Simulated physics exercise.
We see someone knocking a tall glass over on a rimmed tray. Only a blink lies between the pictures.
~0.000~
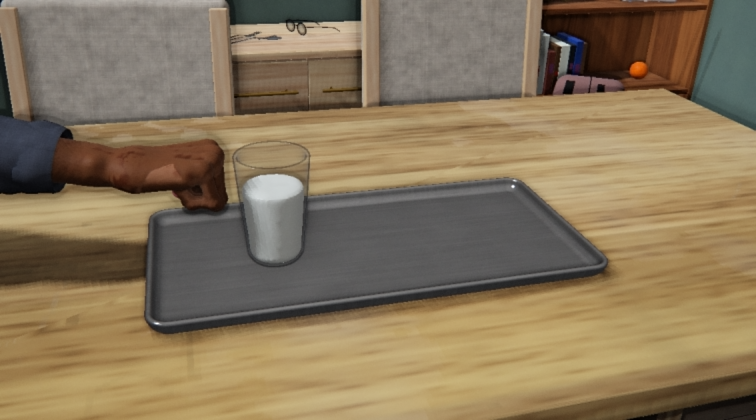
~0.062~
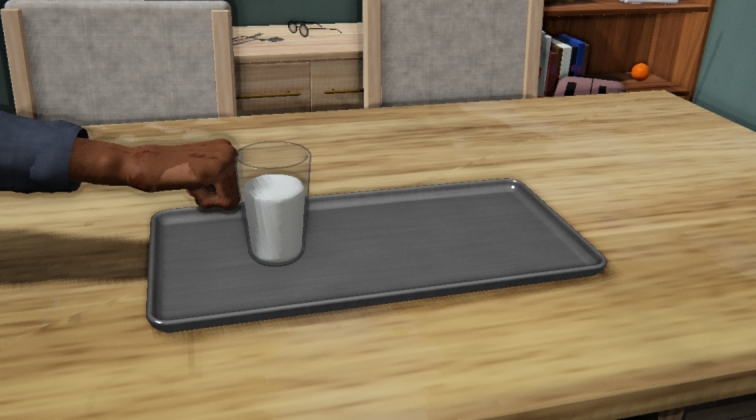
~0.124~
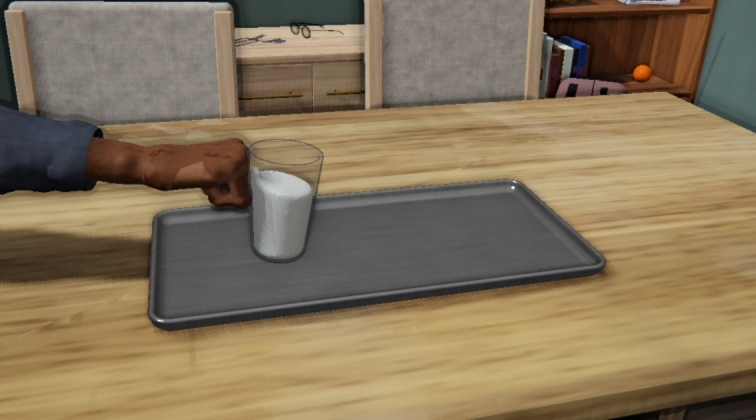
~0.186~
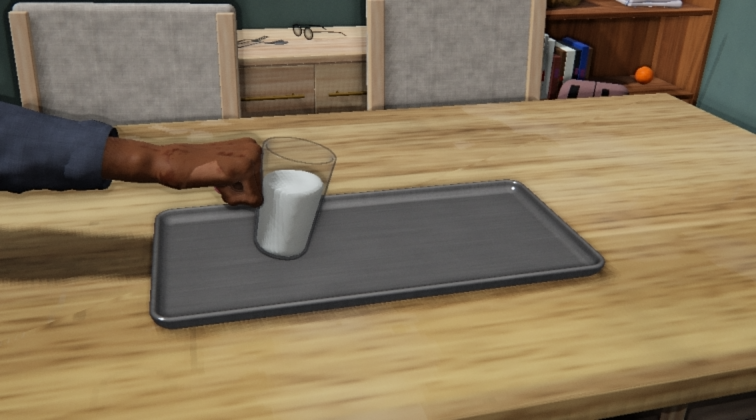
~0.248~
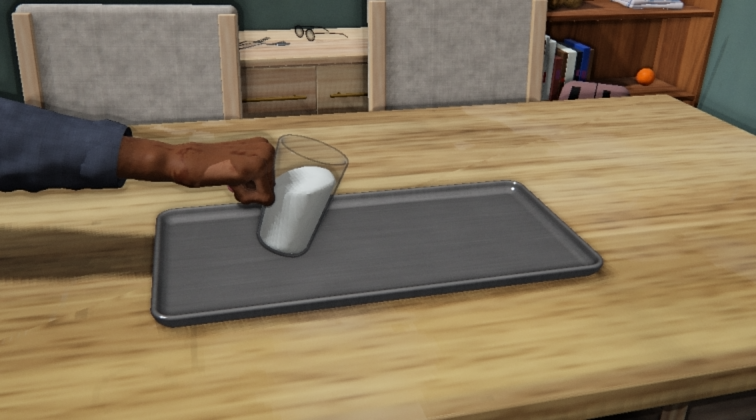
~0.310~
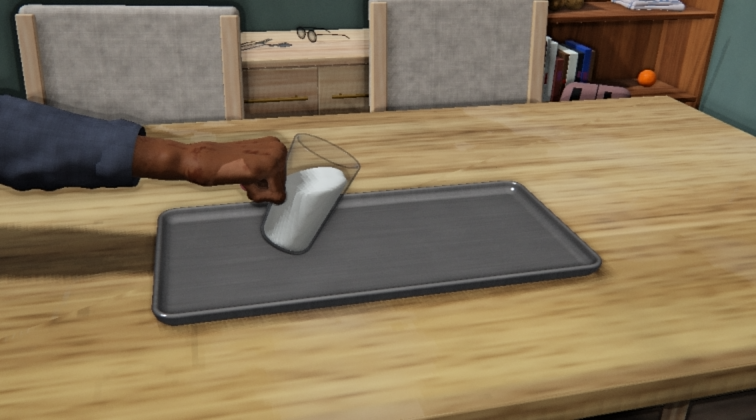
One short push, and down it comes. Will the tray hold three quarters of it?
In the end over a quarter gets off the tray.
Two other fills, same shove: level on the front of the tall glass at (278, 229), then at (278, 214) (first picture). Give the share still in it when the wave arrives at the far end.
Roughly 40 per cent, and 45 per cent.
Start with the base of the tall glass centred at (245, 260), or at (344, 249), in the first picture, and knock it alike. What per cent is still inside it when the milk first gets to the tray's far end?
About 50 and 70 per cent.
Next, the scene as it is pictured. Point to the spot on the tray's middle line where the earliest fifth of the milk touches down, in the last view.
At about (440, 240).
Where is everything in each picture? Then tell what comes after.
In the first frame, it leans 0°; its right rim is at (307, 154); the milk meets the walls at (242, 187) and (302, 181); the tray's far rim is at (558, 217); the tray is clear ahead.
In the second frame, it leans 0°; its right rim is at (308, 154); the milk meets the walls at (243, 187) and (303, 182).
In the third frame, it leans 6°; its right rim is at (321, 155); the milk meets the walls at (252, 170) and (312, 185).
In the fourth frame, it leans 13°; its right rim is at (333, 157); the milk meets the walls at (263, 178) and (322, 178).
In the fifth frame, it leans 20°; its right rim is at (346, 160); the milk meets the walls at (269, 188) and (333, 172).
In the sixth frame, it leans 27°; its right rim is at (357, 165); the milk meets the walls at (281, 182) and (346, 172).
A moment on, the tall glass lies on its side and 100 per cent is in the glass, 0 on the tray and 0 above or beyond its rim.
Next, the tall glass lies on its side and 62 per cent is in the glass, 30 on the tray and 8 above or beyond its rim.
Then the tall glass lies on its side and 34 per cent is in the glass, 52 on the tray and 14 above or beyond its rim.
Later the tall glass lies on its side and 18 per cent is in the glass, 41 on the tray and 42 above or beyond its rim.
In the end 59 per cent is held by tray and glass, 41 is off the tray.
